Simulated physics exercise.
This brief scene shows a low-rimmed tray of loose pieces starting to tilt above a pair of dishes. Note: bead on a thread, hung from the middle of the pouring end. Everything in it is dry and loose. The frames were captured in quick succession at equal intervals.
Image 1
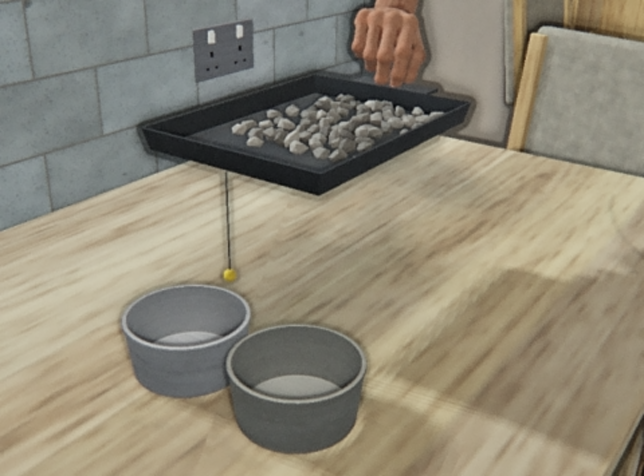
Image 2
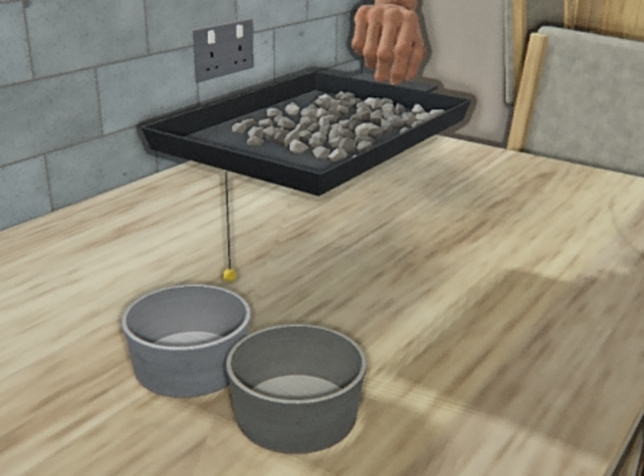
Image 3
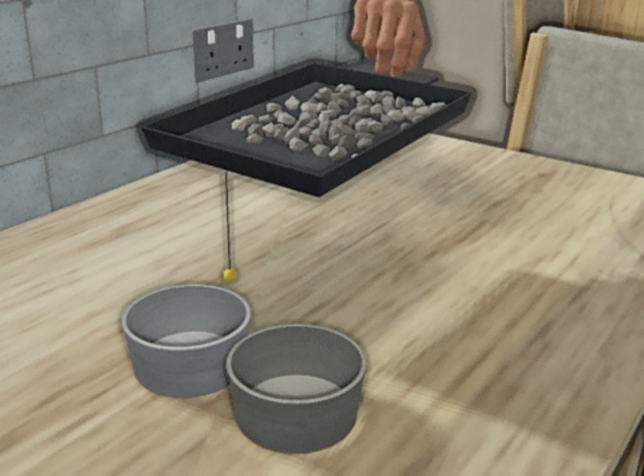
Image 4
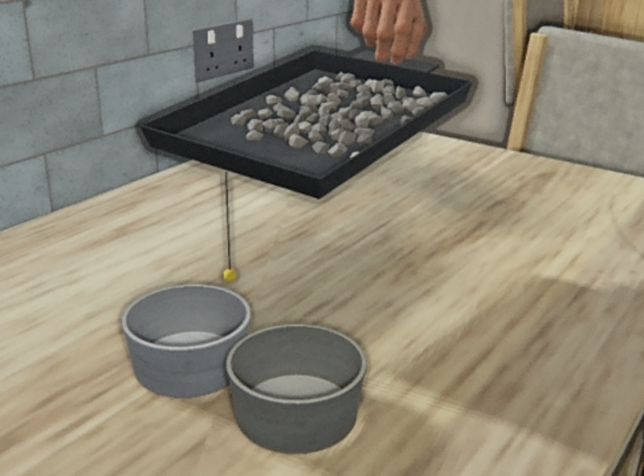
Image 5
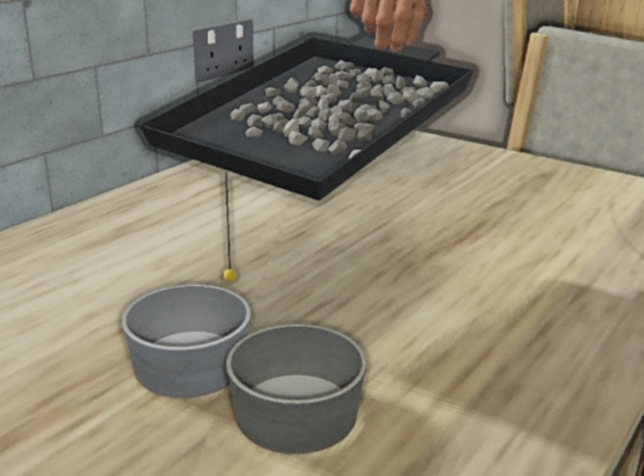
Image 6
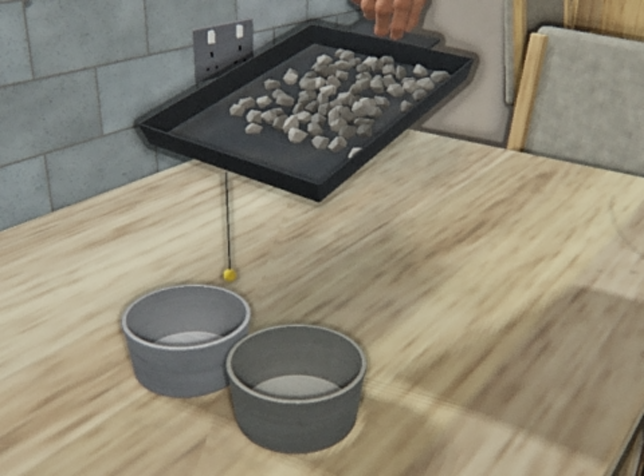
On a wooden worktop, a hand gradually tilts a dark tray of gravel above two grey dishes.
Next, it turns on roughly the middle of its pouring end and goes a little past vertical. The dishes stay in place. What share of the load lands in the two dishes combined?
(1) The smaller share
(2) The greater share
Answer: 2.
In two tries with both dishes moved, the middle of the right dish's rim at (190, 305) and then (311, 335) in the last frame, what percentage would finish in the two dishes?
20% for the first placement, 80% for the second.
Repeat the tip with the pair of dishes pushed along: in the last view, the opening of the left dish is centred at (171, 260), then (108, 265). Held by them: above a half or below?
At place one the minor share; at place two the minor share.
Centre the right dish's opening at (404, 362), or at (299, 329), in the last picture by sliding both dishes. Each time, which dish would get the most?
The one at left the first time, the one at right the second.
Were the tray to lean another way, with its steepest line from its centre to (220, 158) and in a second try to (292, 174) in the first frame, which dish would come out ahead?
The first try goes to the one on the left and the second to the one on the right.
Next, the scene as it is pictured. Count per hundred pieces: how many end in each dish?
Roughly 40 in a hundred end in the left dish and roughly 50 in a hundred in the right dish.
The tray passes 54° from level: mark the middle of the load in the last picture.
Its middle sits at about pixel (278, 150).
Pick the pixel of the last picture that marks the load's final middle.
I'd place the middle at about (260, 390).
Soon after the last picture, tray tipped steeply; nearly all on the tray; a stray few in the air.
A little later, tray tipped right over; about two thirds on the tray; about a quarter in the right dish; a small part in the left dish; a stray few outside both; a small part in the air.
Later still, tray tipped past a quarter turn; about half in the right dish; about a third in the left dish; a small part outside both.
At rest, tray tipped past a quarter turn; about half in the right dish; about a third in the left dish; a small part outside both.
